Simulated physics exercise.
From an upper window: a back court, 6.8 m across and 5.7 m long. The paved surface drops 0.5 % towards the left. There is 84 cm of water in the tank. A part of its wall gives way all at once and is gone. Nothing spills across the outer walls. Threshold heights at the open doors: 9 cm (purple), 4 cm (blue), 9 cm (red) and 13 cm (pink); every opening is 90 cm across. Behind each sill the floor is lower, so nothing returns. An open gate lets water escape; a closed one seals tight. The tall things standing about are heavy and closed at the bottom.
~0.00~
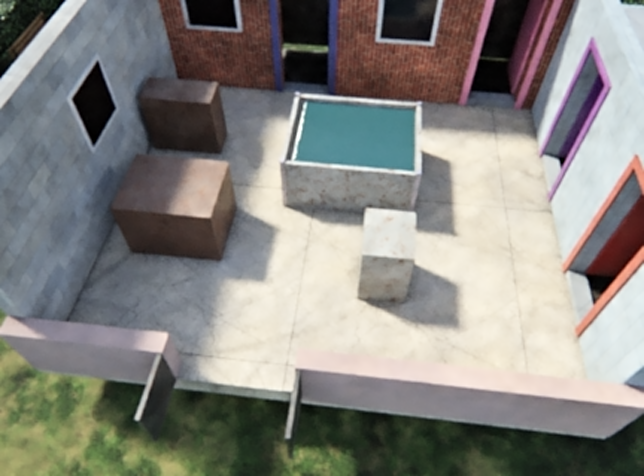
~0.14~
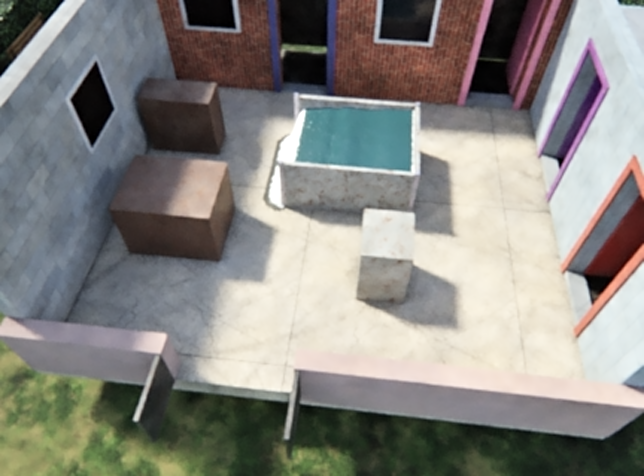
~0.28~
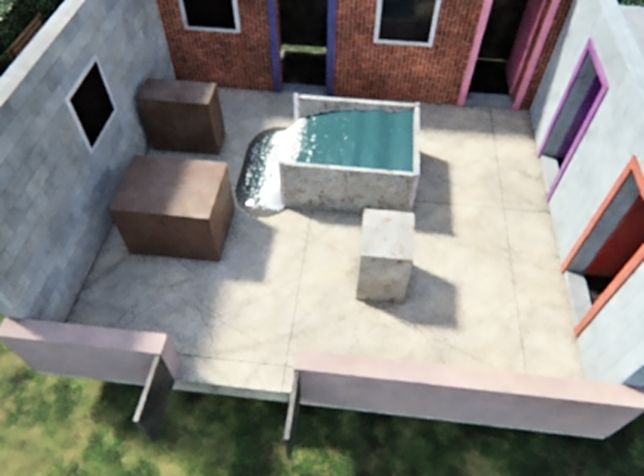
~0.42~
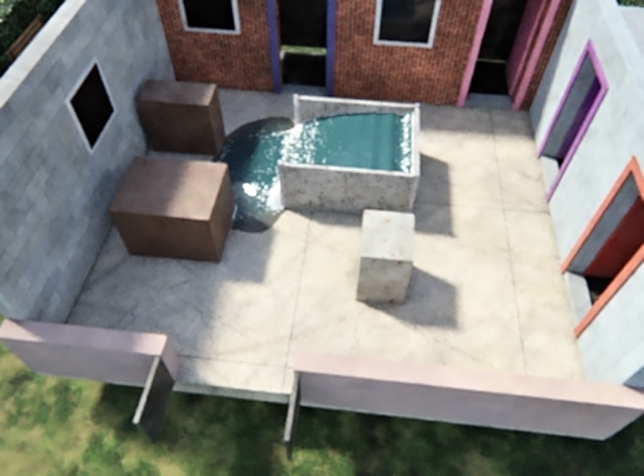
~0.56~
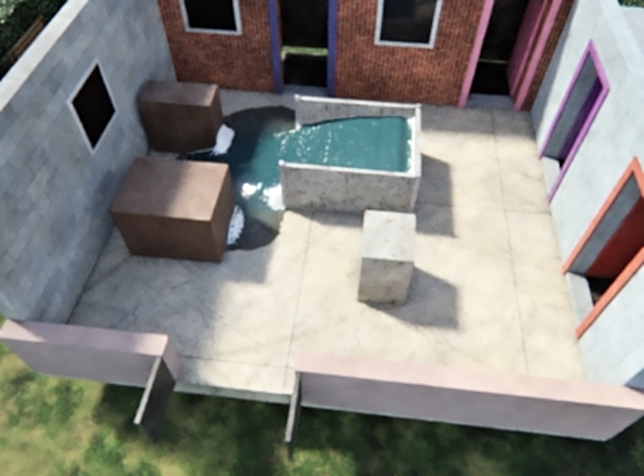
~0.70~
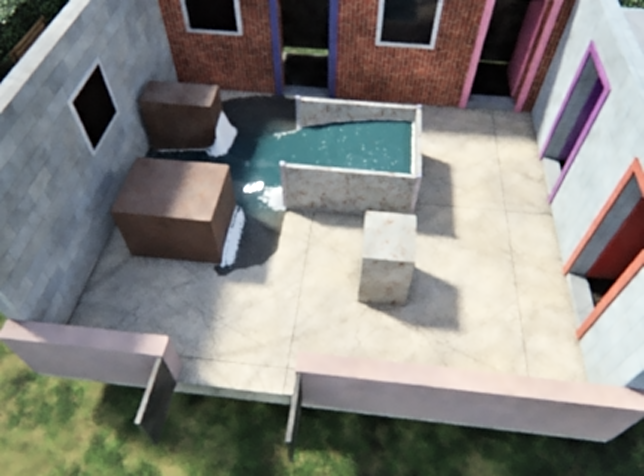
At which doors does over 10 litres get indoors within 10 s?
Door by door: At the purple door it does not reach the limit; at the blue door it exceeds the limit; at the red door it keeps below the limit; at the pink door it keeps below the limit.
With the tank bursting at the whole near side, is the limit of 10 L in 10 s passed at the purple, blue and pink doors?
Against that limit: Purple below, blue below, pink under.
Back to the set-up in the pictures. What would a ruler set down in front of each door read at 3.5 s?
In cm: Purple 0, blue 14, red 0, pink 0.
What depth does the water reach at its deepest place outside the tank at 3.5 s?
About 30 cm.
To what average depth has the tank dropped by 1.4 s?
Roughly 35 cm on average.
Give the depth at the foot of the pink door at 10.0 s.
About 6.0 cm.
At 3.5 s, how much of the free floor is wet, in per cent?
Near 50 per cent is wet.
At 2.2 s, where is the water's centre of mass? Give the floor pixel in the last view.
At about (229, 170).
After 1.4 s water covers 25 % of the floor and is deepest (54 cm) near (143, 189); purple door not reached, blue door 3 cm at the sill, 0 L in, red door not reached, pink door not reached.
After 2.2 s water covers 35 % of the floor and is deepest (46 cm) near (175, 192); purple door not reached, blue door 5 cm at the sill, 0 L in, red door not reached, pink door not reached.
After 3.5 s water covers 50 % of the floor and is deepest (30 cm) near (177, 94); purple door not reached, blue door 14 cm at the sill, 8 L in, red door not reached, pink door not reached.
After 6.0 s water covers 85 % of the floor and is deepest (16 cm) near (528, 114); purple door 7 cm at the sill, 0 L in, blue door 10 cm at the sill, 129 L in, red door 8 cm at the sill, 0 L in, pink door 3 cm at the sill, 0 L in.
After 10.0 s water covers 100 % of the floor and is deepest (13 cm) near (143, 165); purple door 4 cm at the sill, 0 L in, blue door 6 cm at the sill, 152 L in, red door 8 cm at the sill, 1 L in, pink door 6 cm at the sill, 0 L in.
